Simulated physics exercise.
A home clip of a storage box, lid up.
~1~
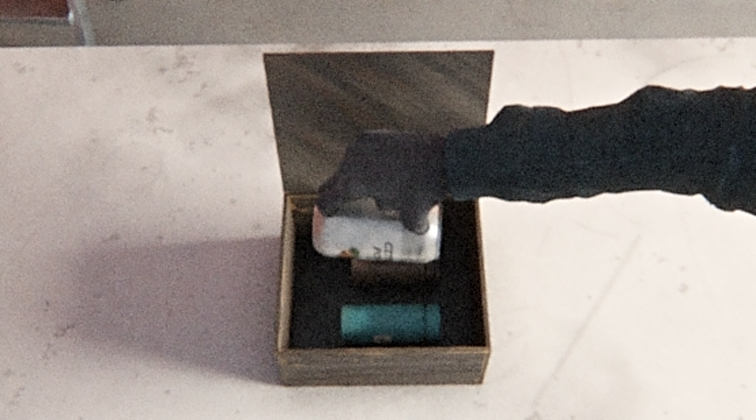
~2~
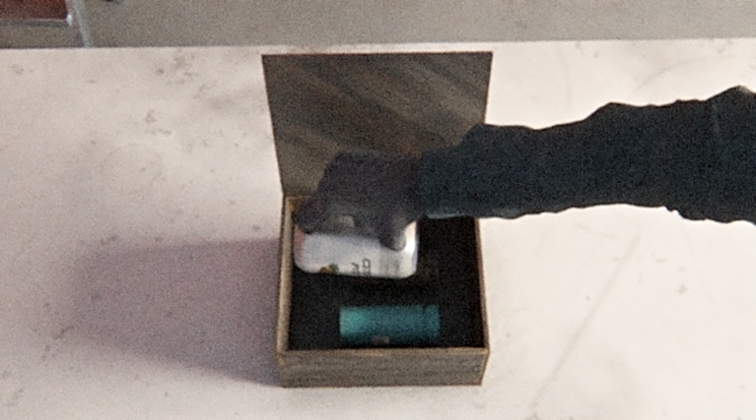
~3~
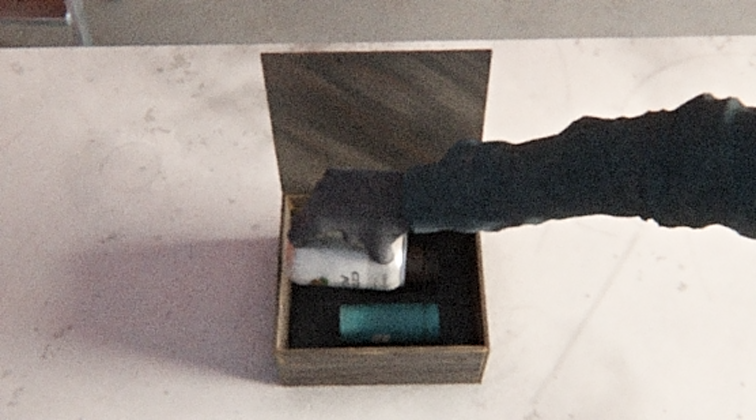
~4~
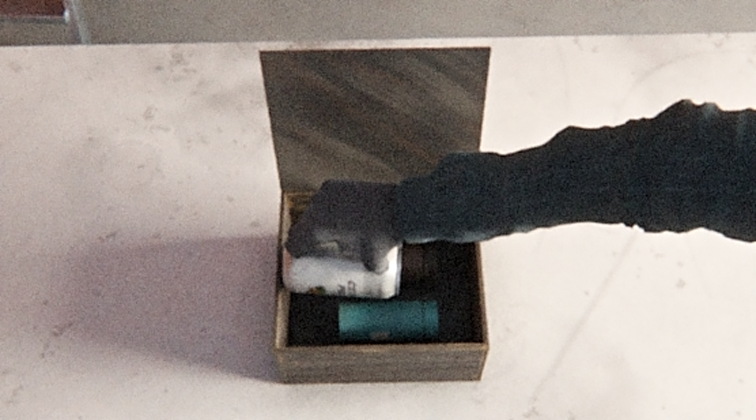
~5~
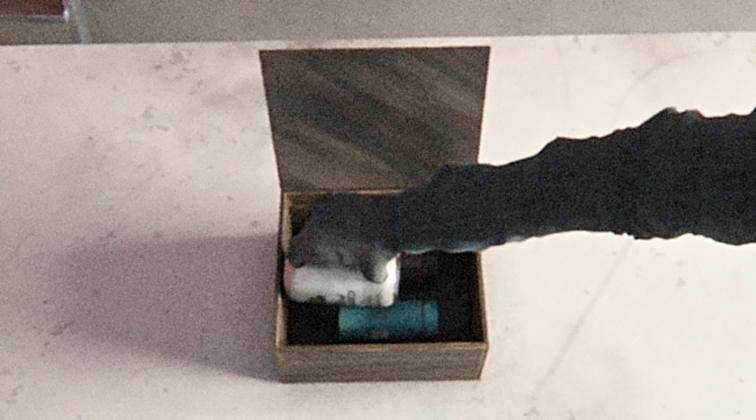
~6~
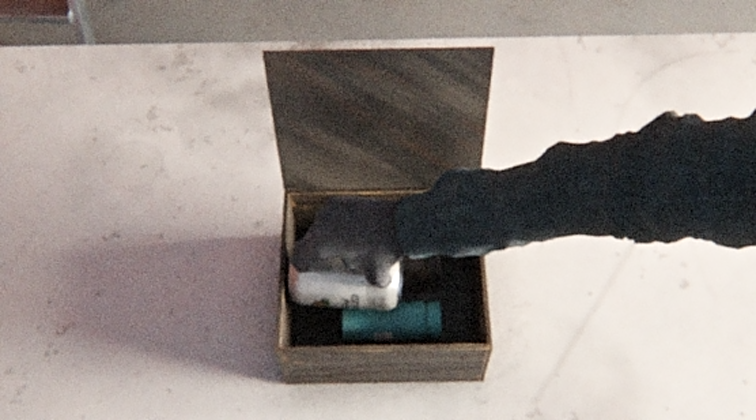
A gloved hand lowers a white can into an open box behind a turquoise cylinder.
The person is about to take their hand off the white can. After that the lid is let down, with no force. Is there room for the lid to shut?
Outcome: The lid shuts flat.
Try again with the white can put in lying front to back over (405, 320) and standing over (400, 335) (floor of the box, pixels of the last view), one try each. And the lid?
In the first case it is held up; in the second case it is held up.
Then, 1.10 s past the last view, lid starting down; white can displaced about its own width near (353, 285); turquoise shaker displaced about its own width; brown shaker displaced about its own width.
Then, 1.80 s past the last view, lid 37° above the rim; white can displaced about its own width near (353, 284); brown shaker displaced about its own width; turquoise shaker displaced about its own width.
Finally, lid shut; moved from the start, white can; the other 2 still in place. Final places as the last picture's camera would see them, white can near (353, 284).
